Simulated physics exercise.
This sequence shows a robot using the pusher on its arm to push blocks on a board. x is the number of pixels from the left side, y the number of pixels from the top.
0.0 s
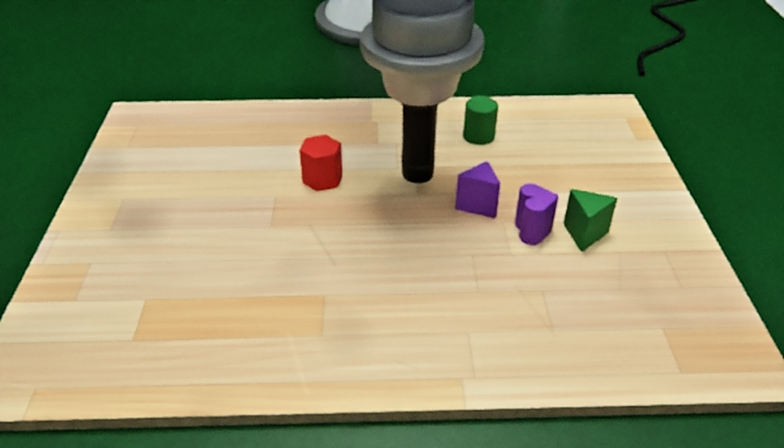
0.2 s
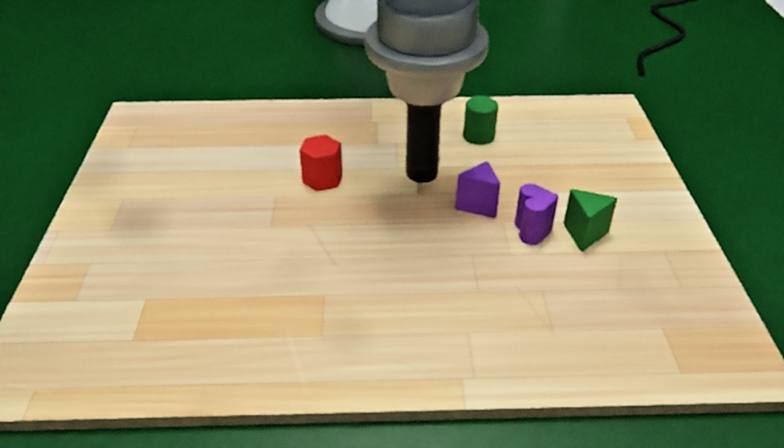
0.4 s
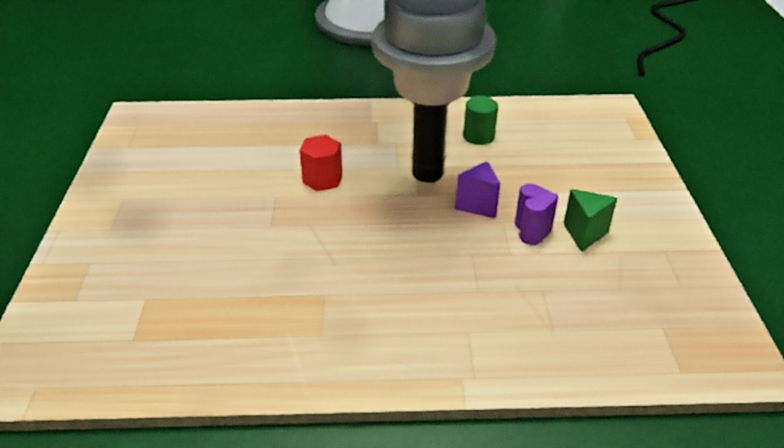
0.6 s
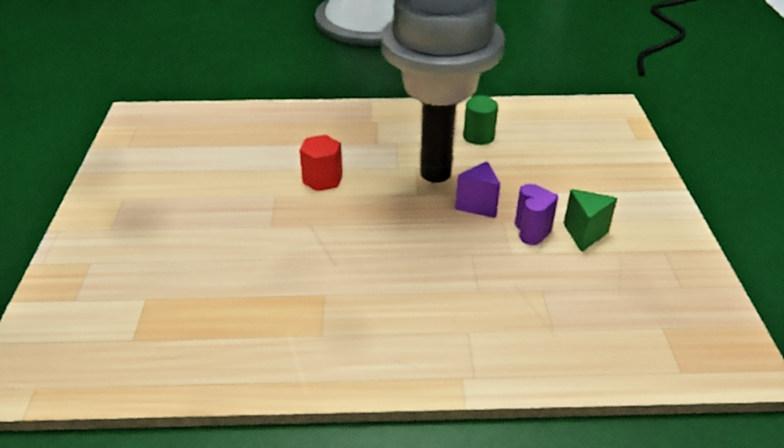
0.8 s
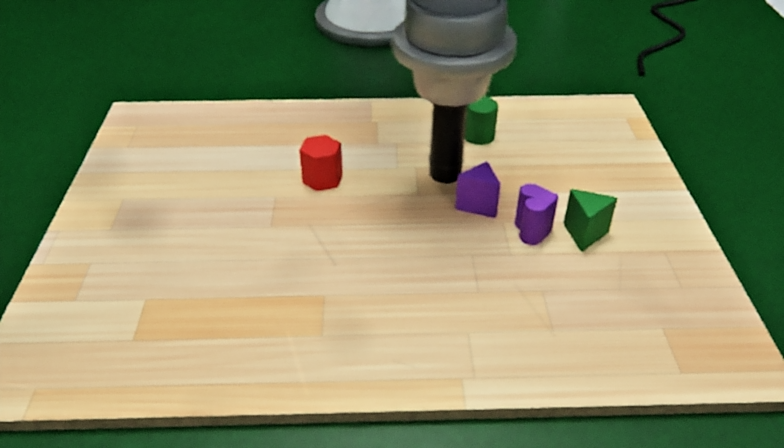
Robot arm's black pusher sliding slowly right across a wooden board toward a purple triangular block, while all the blocks stay still.
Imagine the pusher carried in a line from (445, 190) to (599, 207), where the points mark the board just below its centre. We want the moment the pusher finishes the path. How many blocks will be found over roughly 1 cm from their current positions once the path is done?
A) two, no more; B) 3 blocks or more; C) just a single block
My answer is option C.
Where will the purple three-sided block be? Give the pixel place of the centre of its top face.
I think it will end close to (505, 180).
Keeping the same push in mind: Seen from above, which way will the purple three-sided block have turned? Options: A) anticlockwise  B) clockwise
B: Clockwise.
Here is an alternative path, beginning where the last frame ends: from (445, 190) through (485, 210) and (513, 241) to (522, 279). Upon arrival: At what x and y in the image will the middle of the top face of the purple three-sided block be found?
It comes to (561, 230).
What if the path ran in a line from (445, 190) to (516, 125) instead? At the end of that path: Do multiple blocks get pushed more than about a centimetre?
No, that is not what happens.
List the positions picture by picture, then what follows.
Pusher's lower end (418, 175); purple three-sided block (482, 172); purple heart-shaped block (538, 196), in the first picture.
Pusher (422, 175); blocks still, in the second picture.
Pusher (428, 174); blocks still, in the third picture.
Pusher (436, 174); blocks still, in the fourth picture.
Pusher (446, 175); purple three-sided block (482, 172); purple heart-shaped block (538, 196), in the fifth picture.
The first path, step by step. One third of the way, pusher (498, 180); purple three-sided block (504, 180), turned 45° clockwise.
Two thirds of the way, pusher (549, 186); purple three-sided block (505, 180), turned 45° clockwise.
At the end, pusher (603, 192); purple three-sided block (505, 180), turned 45° clockwise; purple heart-shaped block still.
